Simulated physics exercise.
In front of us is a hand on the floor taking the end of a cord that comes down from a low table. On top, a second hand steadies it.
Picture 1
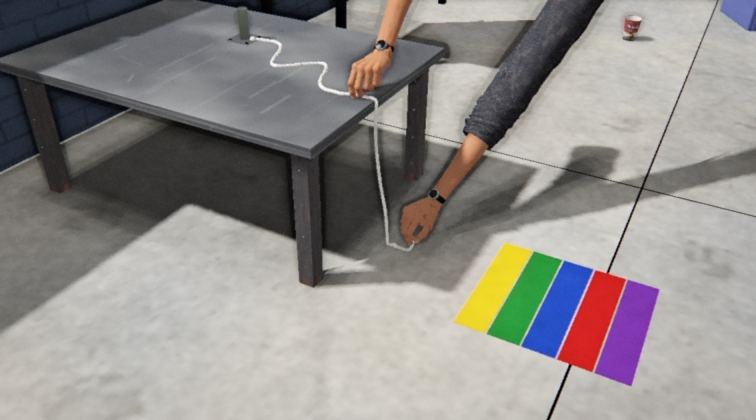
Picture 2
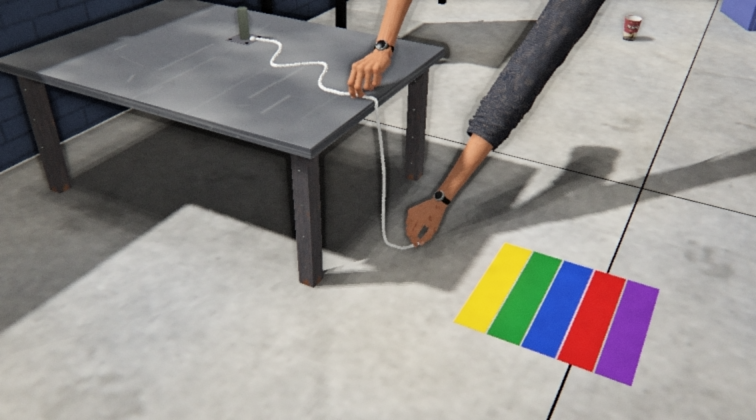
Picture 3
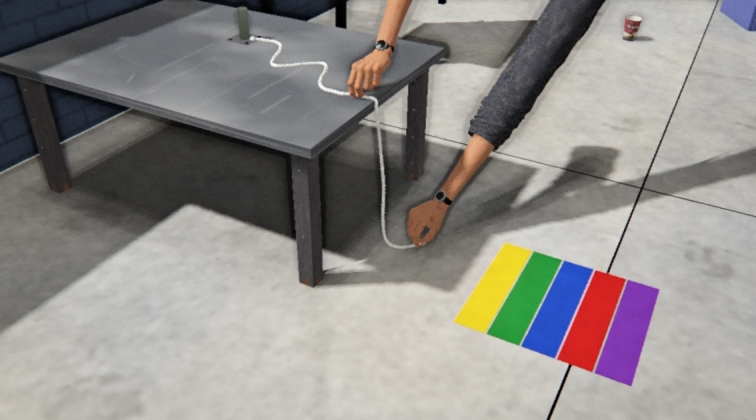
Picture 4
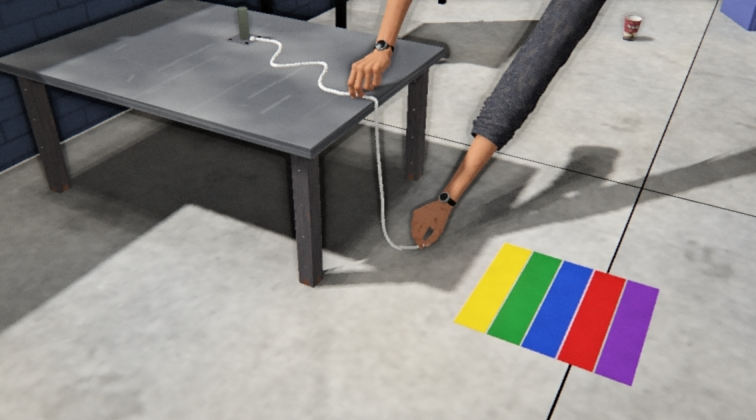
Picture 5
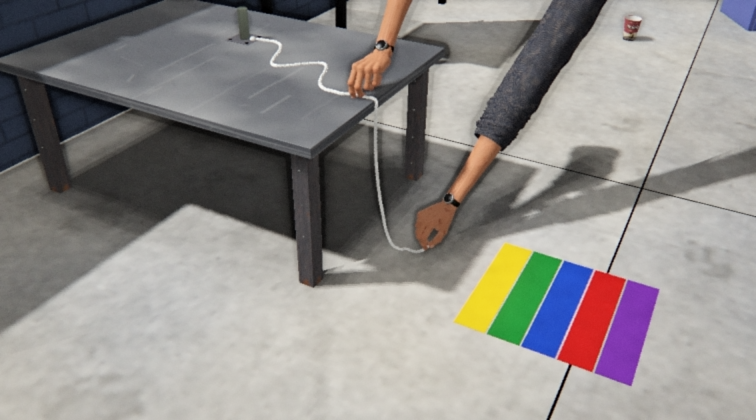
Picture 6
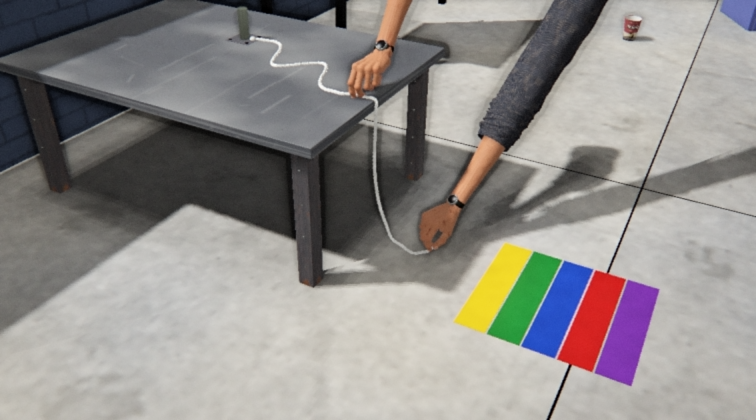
A hand near the floor drawing a white cord's end slightly right, toward coloured stripes, while another hand rests at the table edge.
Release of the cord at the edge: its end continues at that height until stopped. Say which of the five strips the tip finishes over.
Red.
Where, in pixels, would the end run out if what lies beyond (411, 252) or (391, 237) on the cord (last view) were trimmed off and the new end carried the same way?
First try: Near (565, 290). Second try: Near (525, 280).
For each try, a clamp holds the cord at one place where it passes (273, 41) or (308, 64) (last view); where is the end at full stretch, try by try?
In order, the pixels are (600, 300) and (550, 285).
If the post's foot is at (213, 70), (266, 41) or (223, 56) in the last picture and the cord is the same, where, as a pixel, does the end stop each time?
In order, the pixels are (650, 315), (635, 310) and (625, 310).
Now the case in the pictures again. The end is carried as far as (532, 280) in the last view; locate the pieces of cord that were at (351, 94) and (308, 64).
At (399, 138), then (340, 72).
Soon after, end near (532, 280); over green.
Then, end near (577, 294); over blue.
At full stretch, end near (605, 303); over red. It halts on the red strip.
